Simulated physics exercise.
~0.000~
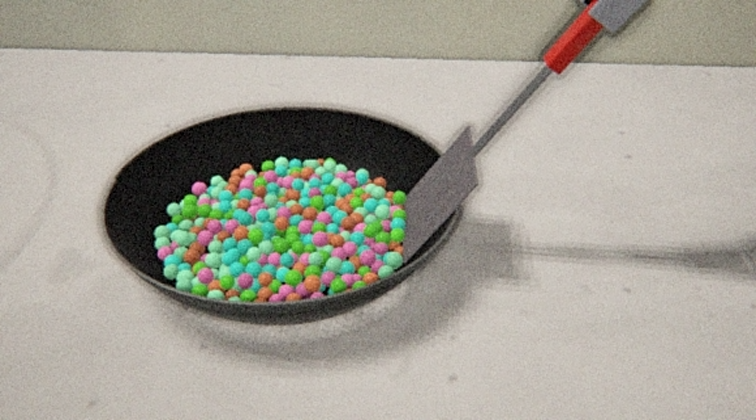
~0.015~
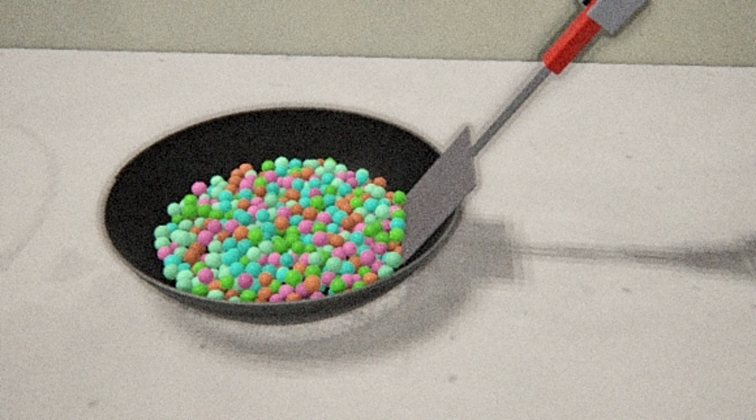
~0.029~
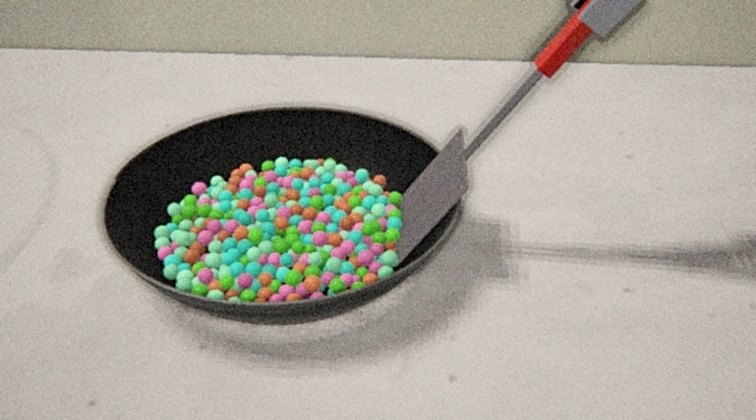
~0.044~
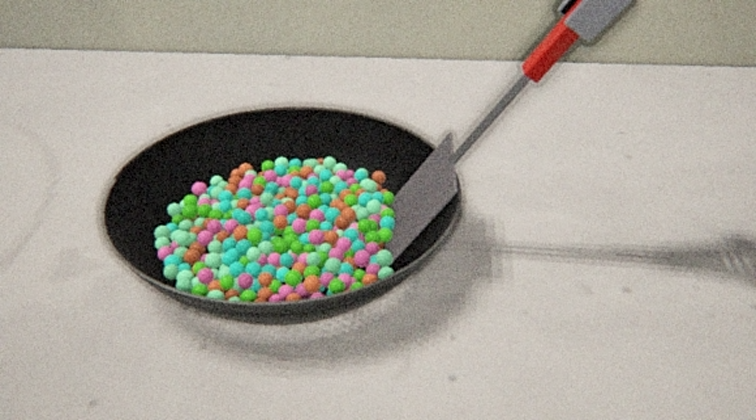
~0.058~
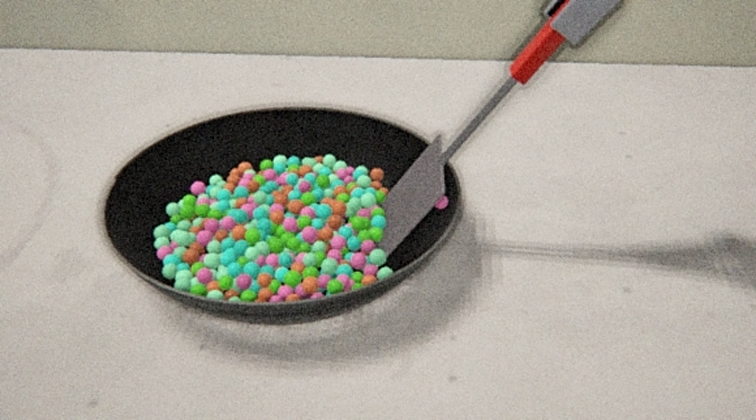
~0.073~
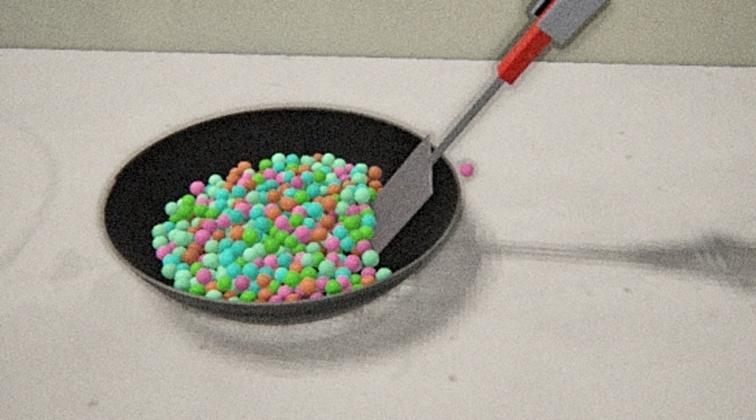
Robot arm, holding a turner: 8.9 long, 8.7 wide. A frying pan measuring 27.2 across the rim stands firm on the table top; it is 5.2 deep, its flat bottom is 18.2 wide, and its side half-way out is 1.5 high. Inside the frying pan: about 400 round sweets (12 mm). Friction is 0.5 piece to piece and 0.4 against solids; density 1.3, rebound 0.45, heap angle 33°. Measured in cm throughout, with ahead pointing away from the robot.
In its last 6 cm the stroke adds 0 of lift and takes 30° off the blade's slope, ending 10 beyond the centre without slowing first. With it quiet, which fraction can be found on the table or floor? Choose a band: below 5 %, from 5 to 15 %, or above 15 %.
That share falls between 5 and 15 %.
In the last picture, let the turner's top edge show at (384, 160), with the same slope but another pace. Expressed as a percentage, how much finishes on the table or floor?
That share would be some 20 percent.
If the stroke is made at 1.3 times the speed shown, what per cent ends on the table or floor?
Near 10 in a hundred.
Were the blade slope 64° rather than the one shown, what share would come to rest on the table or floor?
It would then be close to 10 %.
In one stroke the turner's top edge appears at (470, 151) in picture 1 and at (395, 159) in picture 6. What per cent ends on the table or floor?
My guess would be close to 20 per cent.
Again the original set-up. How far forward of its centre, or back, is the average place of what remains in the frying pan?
Forward offset: Roughly 4.5 cm.
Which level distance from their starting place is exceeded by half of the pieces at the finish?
4 cm.
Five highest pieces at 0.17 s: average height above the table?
Roughly 8 centimetres.
After 0.17 s, sloping 56°, highest piece 22 above the table; 394 in the frying pan, 1 on the blade or in flight.
After 0.27 s, sloping 47°, highest piece 27 above the table; 394 in the frying pan, 1 on the blade or in flight.
After 0.52 s, sloping 26°, highest piece 6 above the table; 368 in the frying pan, 27 on the table or floor.
After 1.58 s, sloping 26°, highest piece 6 above the table; 367 in the frying pan, 28 on the table or floor.
In the end, 367 in the frying pan, 28 on the table or floor. That is 7 % on the table or floor.
